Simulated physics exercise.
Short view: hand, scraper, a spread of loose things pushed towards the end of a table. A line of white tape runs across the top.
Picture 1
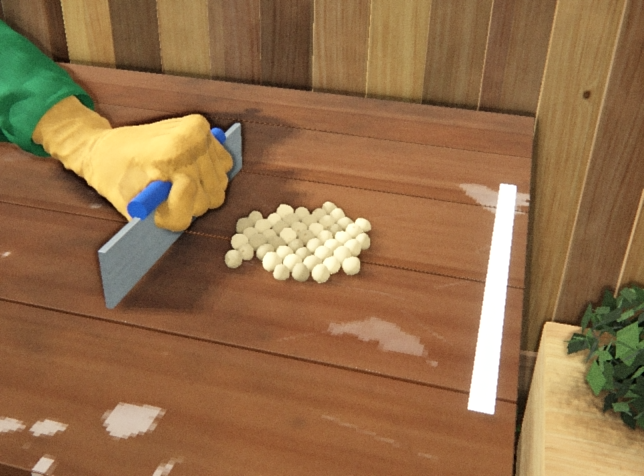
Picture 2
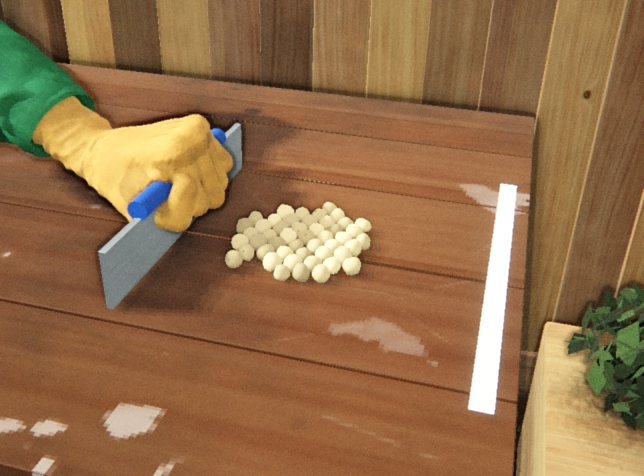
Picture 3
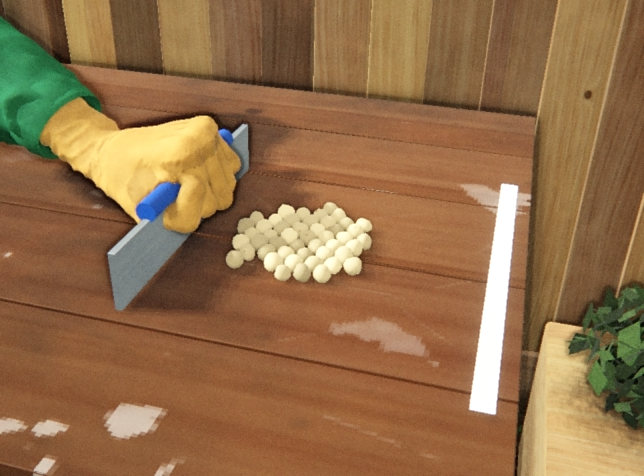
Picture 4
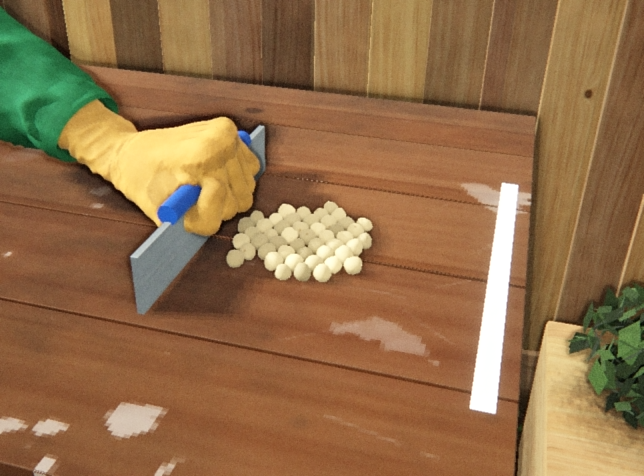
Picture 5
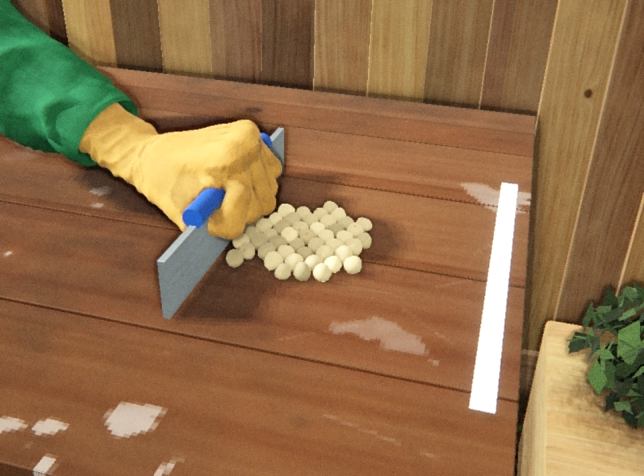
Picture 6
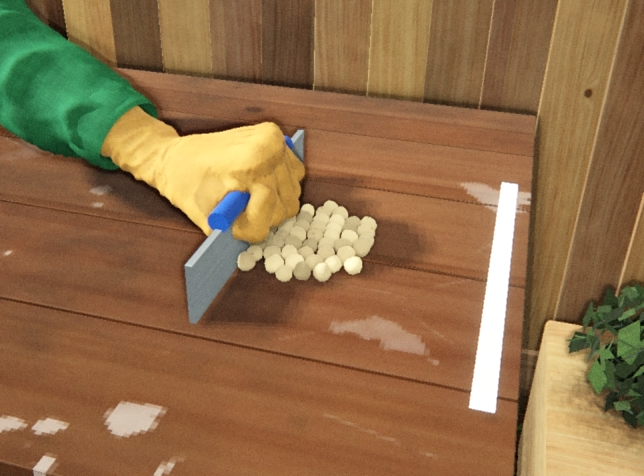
In this clip, a yellow-gloved hand holds a blue-handled scraper beside a heap of round, pale nuts on a worn wooden table, then moves it right, nudging the heap's left side slightly toward a white tape line.
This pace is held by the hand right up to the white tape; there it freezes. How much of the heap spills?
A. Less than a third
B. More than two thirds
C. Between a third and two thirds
B.
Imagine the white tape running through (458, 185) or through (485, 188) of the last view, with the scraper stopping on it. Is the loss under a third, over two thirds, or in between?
Try 1 - below one third; try 2 - between a third and two thirds.
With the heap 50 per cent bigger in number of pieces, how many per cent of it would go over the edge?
I'd say close to 100 per cent.
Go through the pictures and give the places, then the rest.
Scraper at (118, 266), at rest; white tape at (507, 193), right by the edge; edge at (525, 282); the heap at (307, 238), macadamia nuts, in the first frame.
Scraper at (119, 266), at rest, in the second frame.
Scraper at (127, 268); the heap at (308, 238), in the third frame.
Scraper at (149, 271), in the fourth frame.
Scraper at (175, 275); the heap at (308, 237), in the fifth frame.
Scraper at (201, 279); white tape at (509, 192); edge at (526, 281); the heap at (315, 237), about half pushed along, in the sixth frame.
Soon, scraper still moving, near (386, 205); heap all on the table, its front near (469, 248).
A while on, scraper stopped at the white tape; heap about two thirds over the edge.
Towards the end, scraper stopped at the white tape; heap all over the edge.
Finally, scraper stopped at the white tape; heap all over the edge.
